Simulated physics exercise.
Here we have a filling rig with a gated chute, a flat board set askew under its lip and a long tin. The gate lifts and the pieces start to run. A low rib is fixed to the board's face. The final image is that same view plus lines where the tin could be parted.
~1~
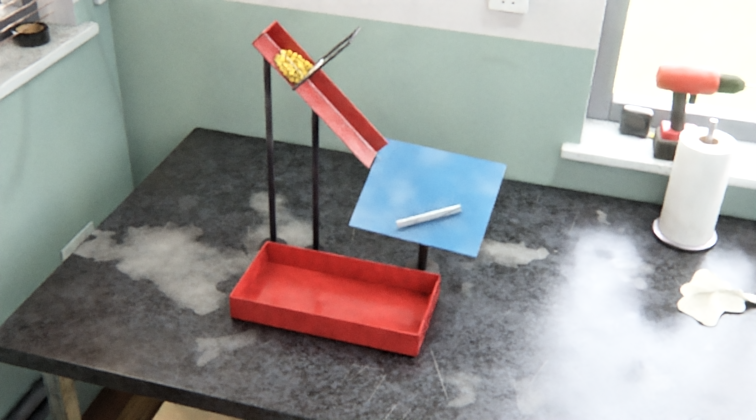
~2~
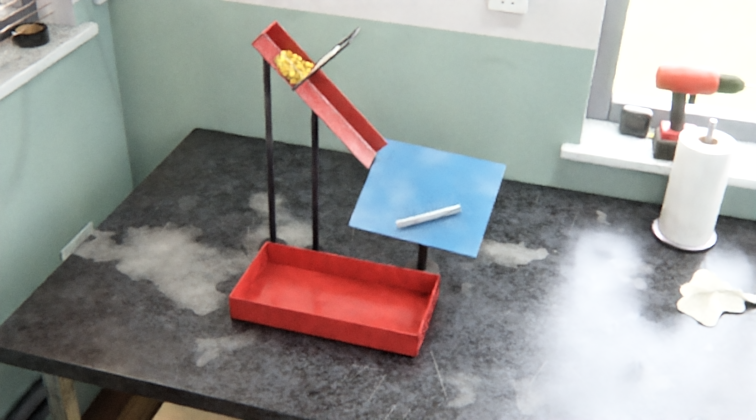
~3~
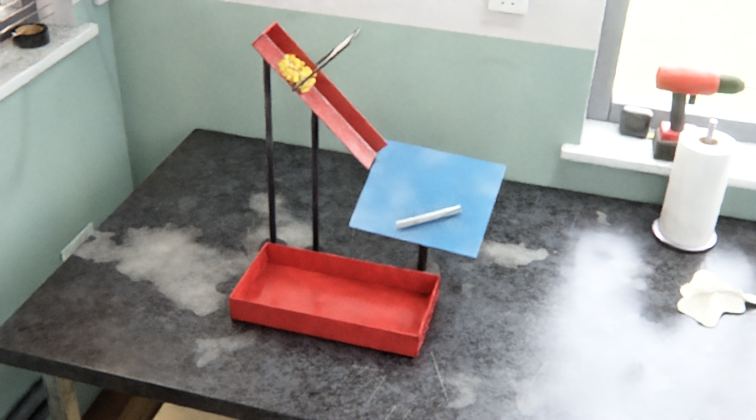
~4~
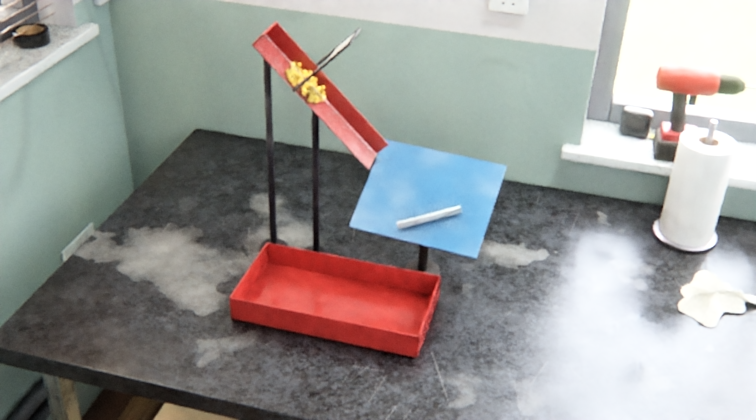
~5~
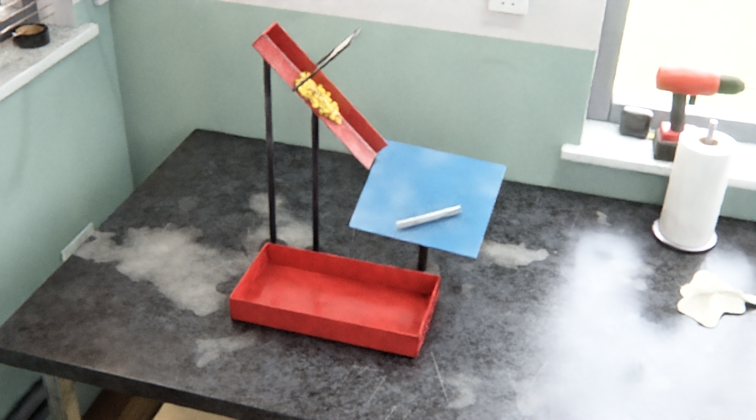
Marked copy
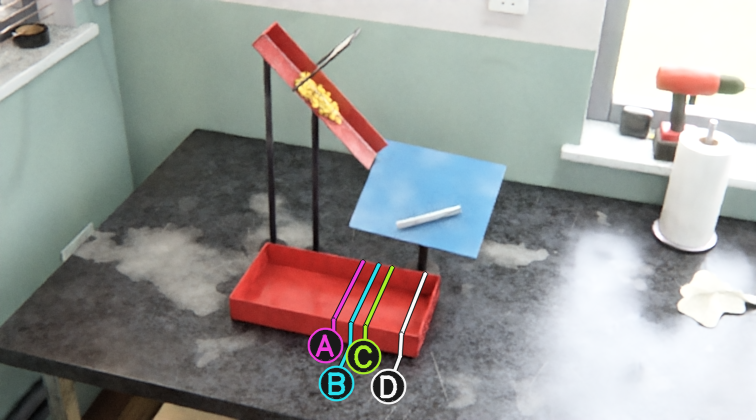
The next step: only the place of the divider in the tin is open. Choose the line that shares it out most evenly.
Best: B.
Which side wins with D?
More lands on the left.
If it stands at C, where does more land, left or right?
The left side.
On the marked copy, line A crosses the front rim at (334, 319); line B crosses the front rim at (351, 322); line C crosses the front rim at (365, 325); line D crosses the front rim at (401, 333).
With A, of what is caught, a small part on the left of the divider, most on the right.
With B, of what is caught, about half on the left of the divider, about half on the right.
With C, of what is caught, most on the left of the divider, a small part on the right.
With D, of what is caught, nearly all on the left of the divider, a stray few on the right.
